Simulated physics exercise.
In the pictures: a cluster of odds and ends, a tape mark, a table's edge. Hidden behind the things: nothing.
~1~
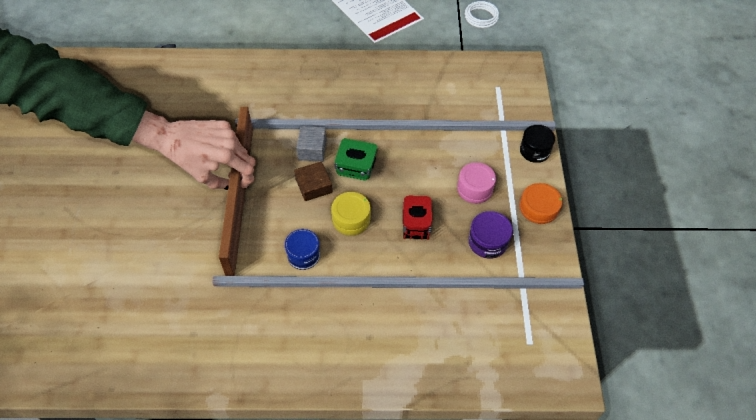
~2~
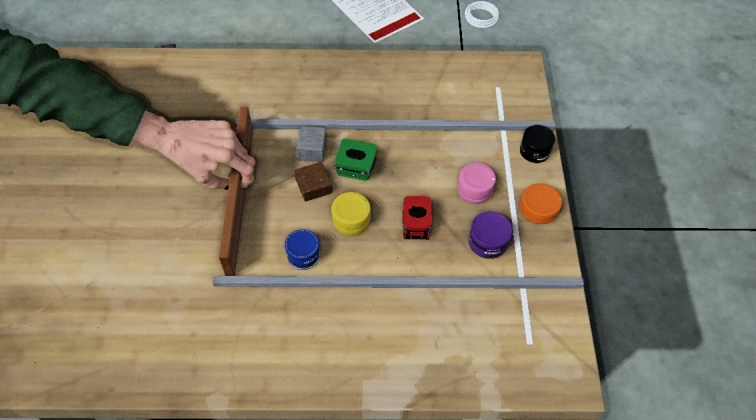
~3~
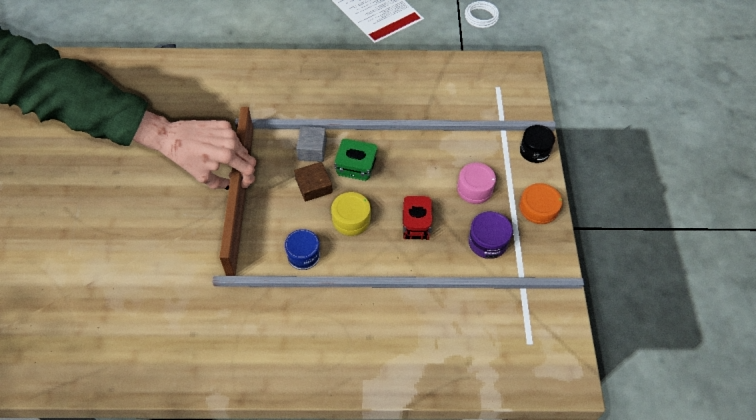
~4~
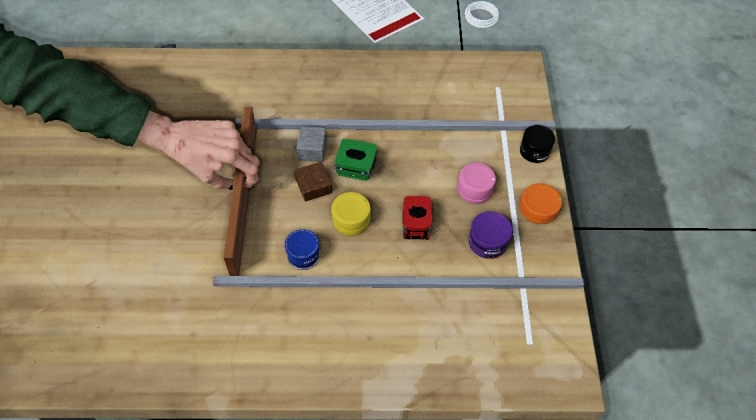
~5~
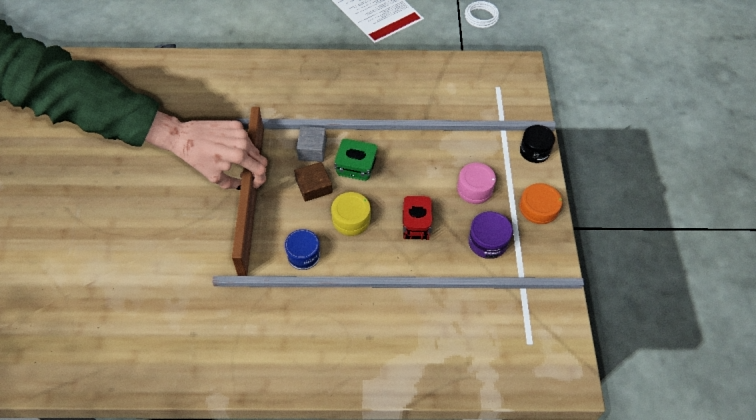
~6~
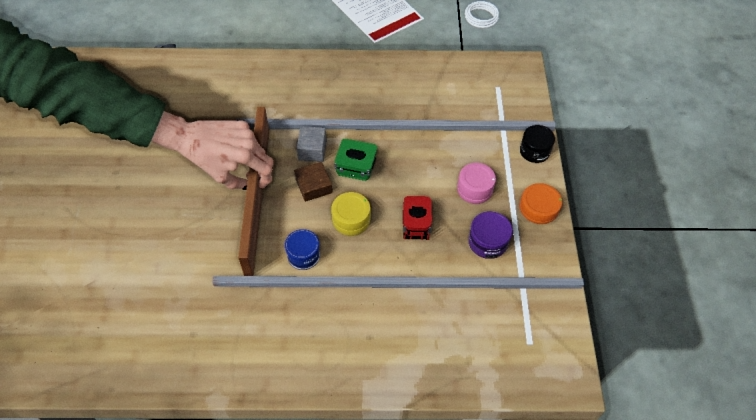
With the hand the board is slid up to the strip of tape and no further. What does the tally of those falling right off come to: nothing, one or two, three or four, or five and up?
Turns out the ones that don't stay up top number one or two.
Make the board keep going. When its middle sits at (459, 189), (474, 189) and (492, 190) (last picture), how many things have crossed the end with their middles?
In order, that gives 0, then 0, then 1.
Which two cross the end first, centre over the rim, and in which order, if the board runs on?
The order is the black tub, then the orange lid.
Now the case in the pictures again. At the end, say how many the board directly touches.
Contact count: 4.
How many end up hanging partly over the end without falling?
The number is 4.
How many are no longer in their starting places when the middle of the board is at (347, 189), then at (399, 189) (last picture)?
Tally at point one: 5; at point two: 6.
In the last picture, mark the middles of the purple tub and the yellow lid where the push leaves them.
About (575, 257), and the other about (534, 208).
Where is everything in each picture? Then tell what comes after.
The first picture shows black tub (537, 144); orange lid (541, 204); purple tub (490, 235); board (237, 188); tape (512, 201).
The second picture shows orange lid (541, 204); pink lid (476, 183).
The third picture shows purple tub (490, 236); green case (356, 160).
The fourth picture shows black tub (537, 144); yellow lid (351, 214).
The fifth picture shows orange lid (541, 204); board (249, 188).
The sixth picture shows black tub (537, 144); orange lid (541, 204); purple tub (490, 236); board (255, 188); tape (512, 201).
Soon after, none off yet; black tub at rest near (537, 144); orange lid at rest near (541, 204); purple tub at rest near (490, 236).
In the end, the number that fall off is one or two; gone, orange lid and black tub.
